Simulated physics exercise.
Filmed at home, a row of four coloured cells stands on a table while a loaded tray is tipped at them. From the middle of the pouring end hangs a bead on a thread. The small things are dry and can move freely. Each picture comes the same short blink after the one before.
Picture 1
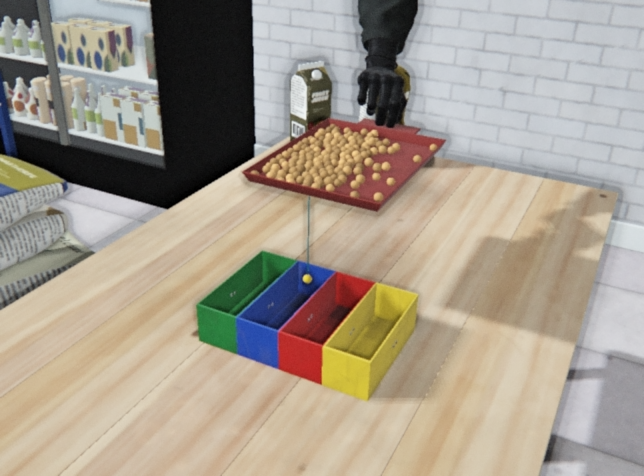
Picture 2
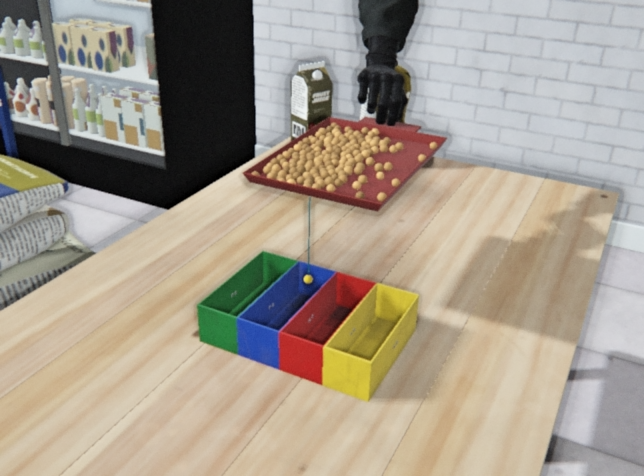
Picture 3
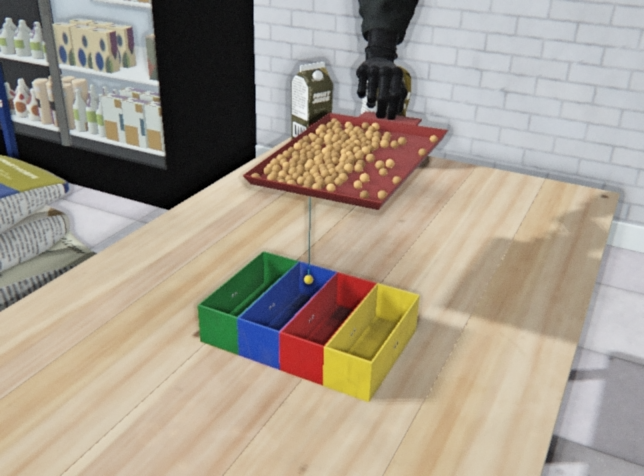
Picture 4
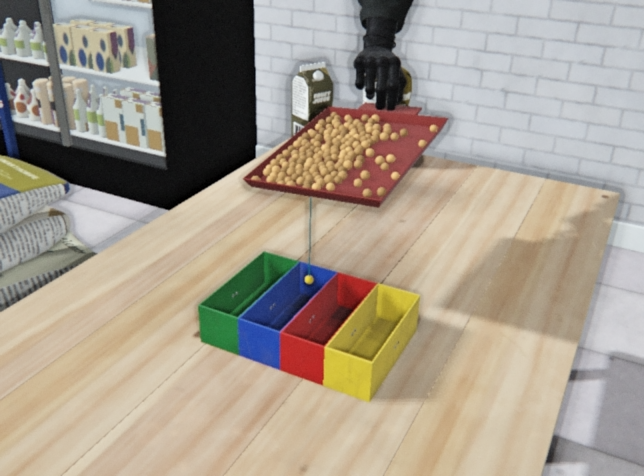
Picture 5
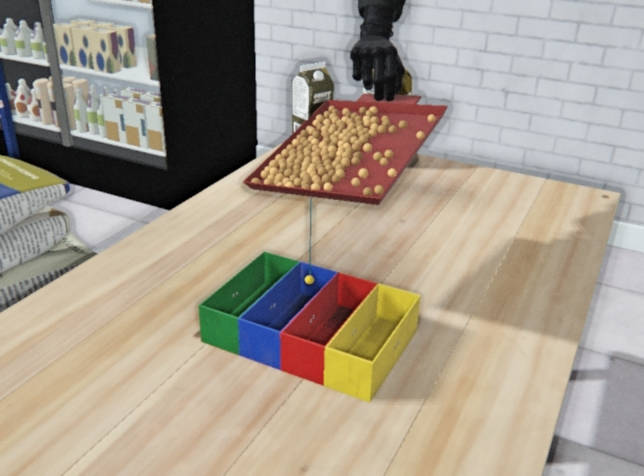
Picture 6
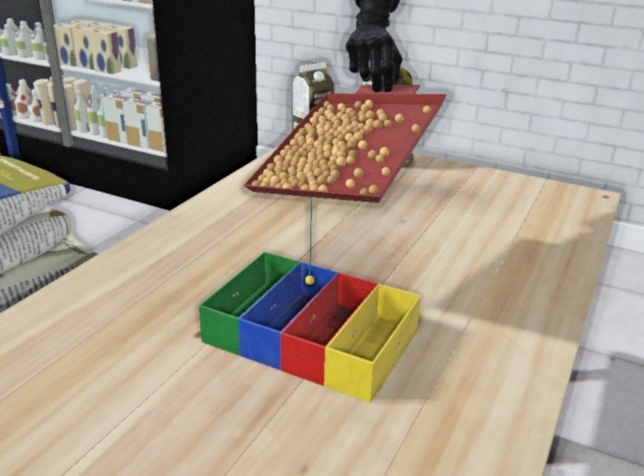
A red tray loaded with small round wooden beads, held by a black-gloved hand above four coloured cells, gradually tilted toward its left corner, and the beads shifted slightly as the slope grew steeper.
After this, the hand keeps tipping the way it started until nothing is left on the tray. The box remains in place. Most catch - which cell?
Cell: Green.
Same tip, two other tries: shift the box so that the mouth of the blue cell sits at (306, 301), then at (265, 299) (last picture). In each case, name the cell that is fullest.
Placing A: The cell in green / placing B: The cell in green.
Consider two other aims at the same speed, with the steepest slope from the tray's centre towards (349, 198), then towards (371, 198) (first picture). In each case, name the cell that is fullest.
Try 1 - the yellow cell / try 2 - yellow.
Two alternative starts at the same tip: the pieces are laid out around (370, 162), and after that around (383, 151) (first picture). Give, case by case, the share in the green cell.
Roughly 50 and 50 percent, in that order.
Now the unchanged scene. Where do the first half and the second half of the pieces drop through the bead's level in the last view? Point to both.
The early half goes through (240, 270), the late half through (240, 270).
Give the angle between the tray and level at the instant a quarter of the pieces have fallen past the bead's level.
Roughly 65 degrees.
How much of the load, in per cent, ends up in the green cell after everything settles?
Result: Some 60 % of the load.
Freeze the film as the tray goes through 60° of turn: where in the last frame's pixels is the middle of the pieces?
The load's middle is around (266, 192).
Just after the last frame, tray tipped steeply; roughly half on the tray; about a tenth in the green cell; just a few in the blue cell; roughly a quarter falling or outside the box.
A moment on, tray tipped right over; roughly half in the green cell; about a tenth in the blue cell; just a few in the red cell; roughly a third falling or outside the box.
Further on, tray tipped past a quarter turn; roughly half in the green cell; about a tenth in the blue cell; just a few in the red cell; roughly a third falling or outside the box.
When it is over, tray tipped past a quarter turn; roughly half in the green cell; about a tenth in the blue cell; just a few in the red cell; not one in the yellow cell; roughly a third outside the box.
